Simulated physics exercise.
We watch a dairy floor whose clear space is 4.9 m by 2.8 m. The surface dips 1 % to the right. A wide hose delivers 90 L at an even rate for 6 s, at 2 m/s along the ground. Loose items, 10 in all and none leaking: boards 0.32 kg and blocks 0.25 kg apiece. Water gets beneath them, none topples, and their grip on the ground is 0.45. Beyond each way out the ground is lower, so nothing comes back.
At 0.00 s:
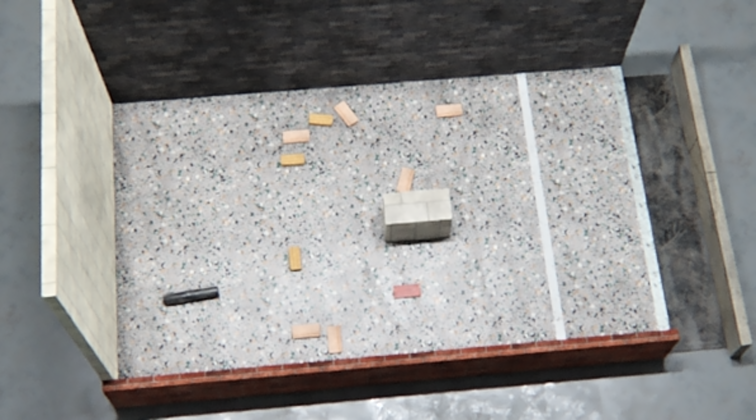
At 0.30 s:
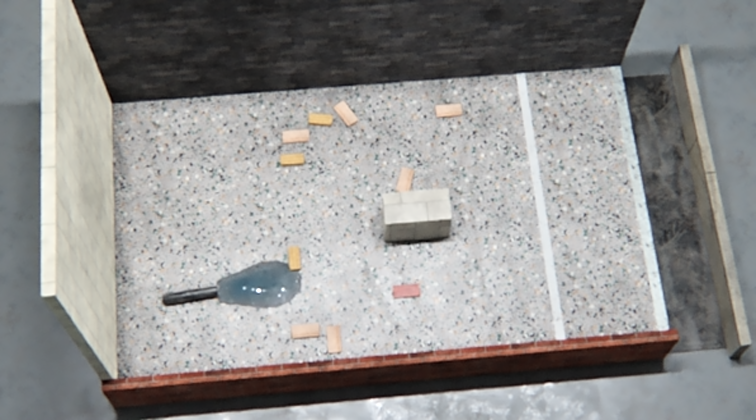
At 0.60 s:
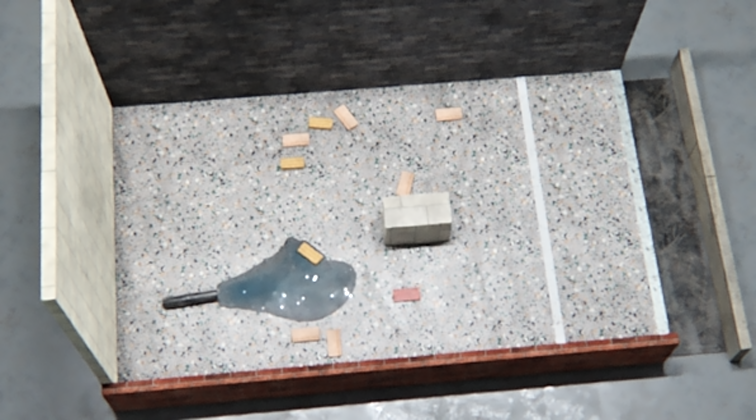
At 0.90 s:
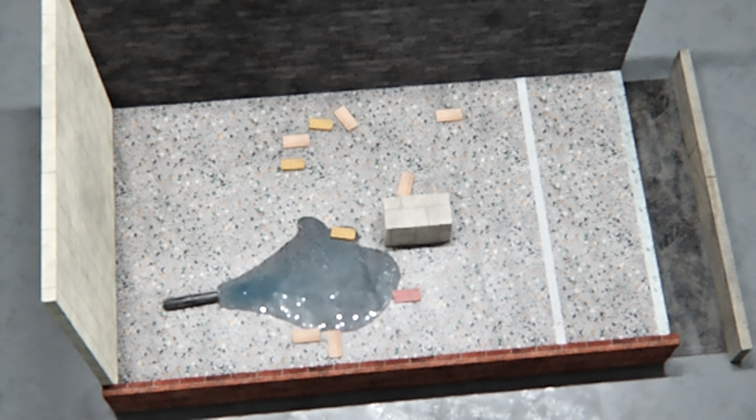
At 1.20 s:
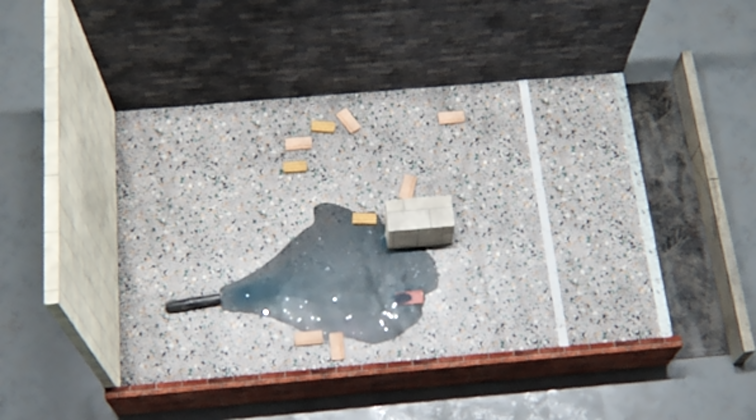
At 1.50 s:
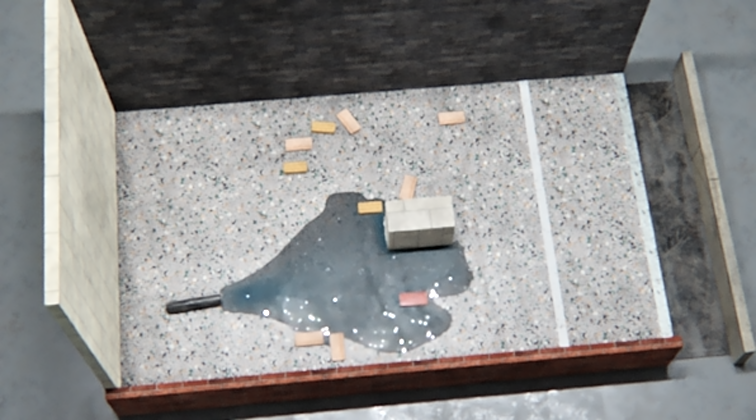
The clip opens on a dry speckled floor scattered with small boards and a pale block, a dark hose at left. Water pours from the hose and fans rightward, carrying one yellow board up and right toward the block. The pool then surrounds the red board, which barely shifts.
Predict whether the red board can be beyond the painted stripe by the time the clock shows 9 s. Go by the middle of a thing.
The red board passes.
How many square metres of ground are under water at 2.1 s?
About 2.5 m2.
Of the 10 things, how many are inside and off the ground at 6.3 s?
I count 0.
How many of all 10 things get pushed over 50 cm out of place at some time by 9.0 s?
That makes 2.
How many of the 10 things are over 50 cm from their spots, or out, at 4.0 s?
By then 2.
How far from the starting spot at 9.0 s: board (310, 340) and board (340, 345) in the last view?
In turn: 0 cm, 0 cm.
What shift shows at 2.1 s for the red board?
Roughly 30 cm by then.
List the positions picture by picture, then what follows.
The red board at (407, 291), on the bottom; 0.0 m2 under water; 0 of 10 have shifted, in the first picture.
The red board at (407, 291) rests on the ground; 0.2 m2 under water; 0 of 10 have shifted, in the second picture.
The red board at (407, 294) rests on the ground; 0.5 m2 under water; 1 of 10 have shifted, in the third picture.
The red board at (407, 295) rests on the ground; water covers 1.0 m2; 1 of 10 have shifted, in the fourth picture.
The red board at (410, 298) rests on the ground; water covers 1.4 m2; 1 of 10 have shifted, in the fifth picture.
The red board at (414, 299), on the bottom, 3 cm from its start; water covers 1.7 m2; 1 of 10 have shifted, in the sixth picture.
After 2.1 s the red board is near (442, 303), 0.3 m from its start, aground; 0 of 10 are over the mark; 0 afloat.
After 4.0 s the red board is near (565, 321), 1.4 m from its start, afloat; 1 of 10 are over the mark; 1 afloat.
After 6.3 s the red board has gone out; 1 of 10 are over the mark; 0 afloat.
After 9.0 s the red board has gone out; 1 of 10 are over the mark; 1 afloat.
